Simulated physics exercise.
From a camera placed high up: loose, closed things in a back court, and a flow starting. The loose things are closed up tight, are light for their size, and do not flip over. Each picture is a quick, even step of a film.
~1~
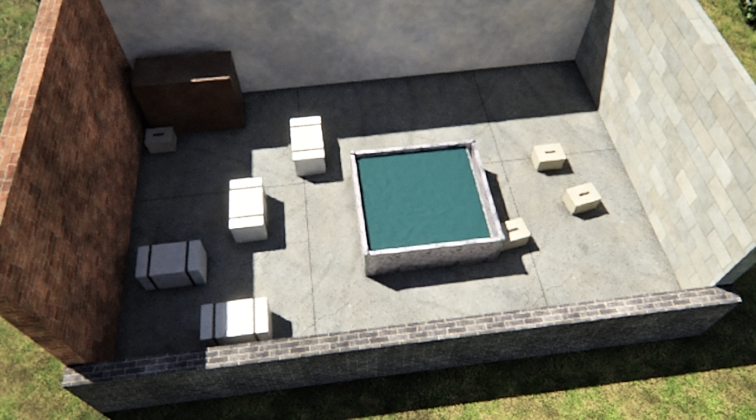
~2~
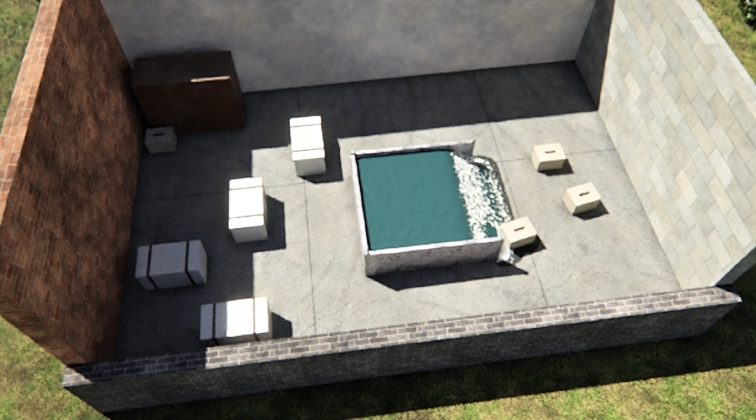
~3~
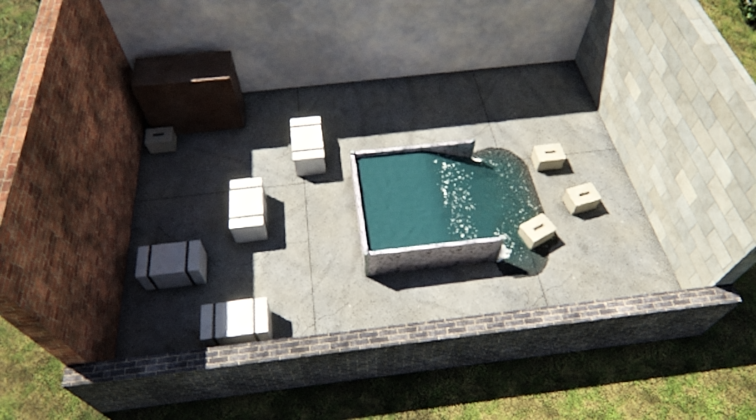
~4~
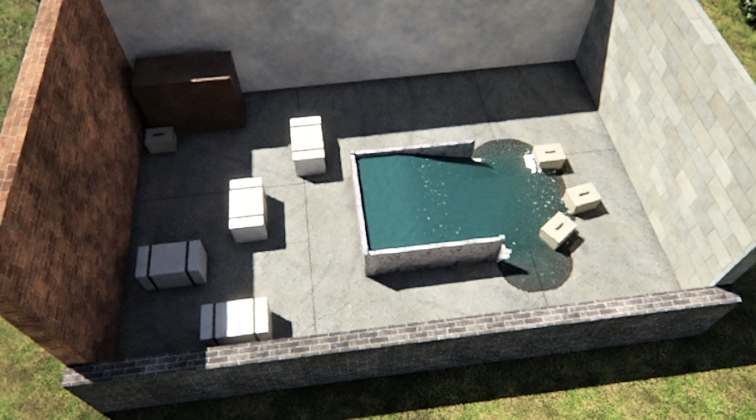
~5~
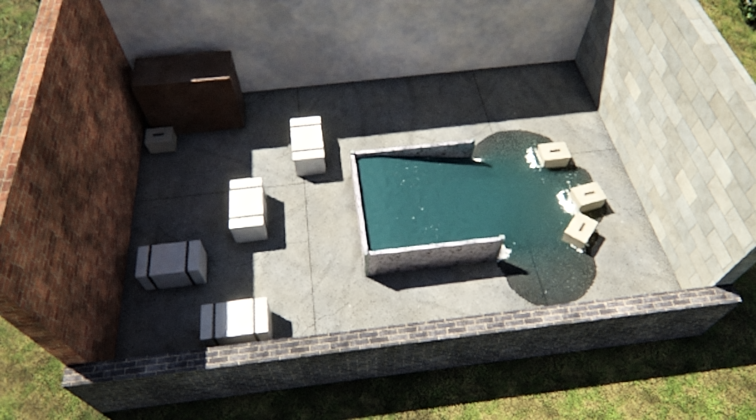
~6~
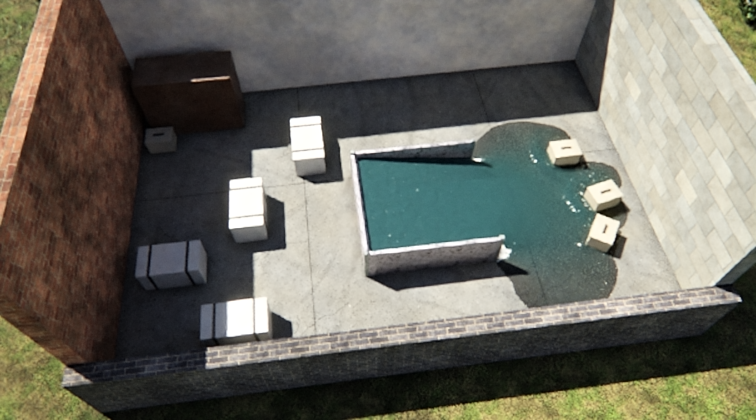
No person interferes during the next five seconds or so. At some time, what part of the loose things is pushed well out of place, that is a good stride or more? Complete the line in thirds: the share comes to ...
The share comes to between one and two thirds.
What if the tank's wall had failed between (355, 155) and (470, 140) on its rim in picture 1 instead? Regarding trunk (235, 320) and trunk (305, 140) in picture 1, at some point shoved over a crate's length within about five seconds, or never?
Here's the pair: Came up short, then made it that far.
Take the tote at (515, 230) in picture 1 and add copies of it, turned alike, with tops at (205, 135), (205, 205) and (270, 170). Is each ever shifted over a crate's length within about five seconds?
In sequence: Hardly budges; hardly budges; hardly budges.
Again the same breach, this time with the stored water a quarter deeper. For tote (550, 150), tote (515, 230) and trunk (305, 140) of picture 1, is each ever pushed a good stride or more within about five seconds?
Taking them as listed, the first did it, the second did it and the third came up short.
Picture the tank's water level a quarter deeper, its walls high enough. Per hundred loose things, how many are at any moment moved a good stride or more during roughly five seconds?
I reckon 40 per cent of the loose things.
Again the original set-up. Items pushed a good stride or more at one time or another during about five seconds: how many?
Number: 3.
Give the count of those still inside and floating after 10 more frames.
Count: 3.
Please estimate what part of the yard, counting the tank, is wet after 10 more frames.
Wet share: Around 35 %.
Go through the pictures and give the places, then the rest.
In the first picture, a tote at (513, 230) rests on the ground; a tote at (584, 194), on the bottom; 0 of 8 have shifted.
In the second picture, a tote at (519, 229) rests on the ground, close to its start; a tote at (584, 194) rests on the ground; 1 of 8 have shifted.
In the third picture, a tote at (539, 227) rests on the ground, a stride from its start; a tote at (584, 194), on the bottom; 1 of 8 have shifted.
In the fourth picture, a tote at (559, 227), on the bottom, a stride from its start; a tote at (584, 194), on the bottom; 1 of 8 have shifted.
In the fifth picture, a tote at (582, 227) rests on the ground, a stride from its start; a tote at (589, 193), on the bottom, close to its start; 3 of 8 have shifted.
In the sixth picture, a tote at (605, 229), on the bottom, a stride from its start; a tote at (605, 192), on the bottom, close to its start; 3 of 8 have shifted.
A moment on, 3 of 8 are well off their spots; 1 afloat.
Next, 3 of 8 are well off their spots; 3 afloat.
Later, 3 of 8 are well off their spots; 3 afloat.
In the end, 2 of 8 are well off their spots, and 3 have been at some point; 1 afloat.
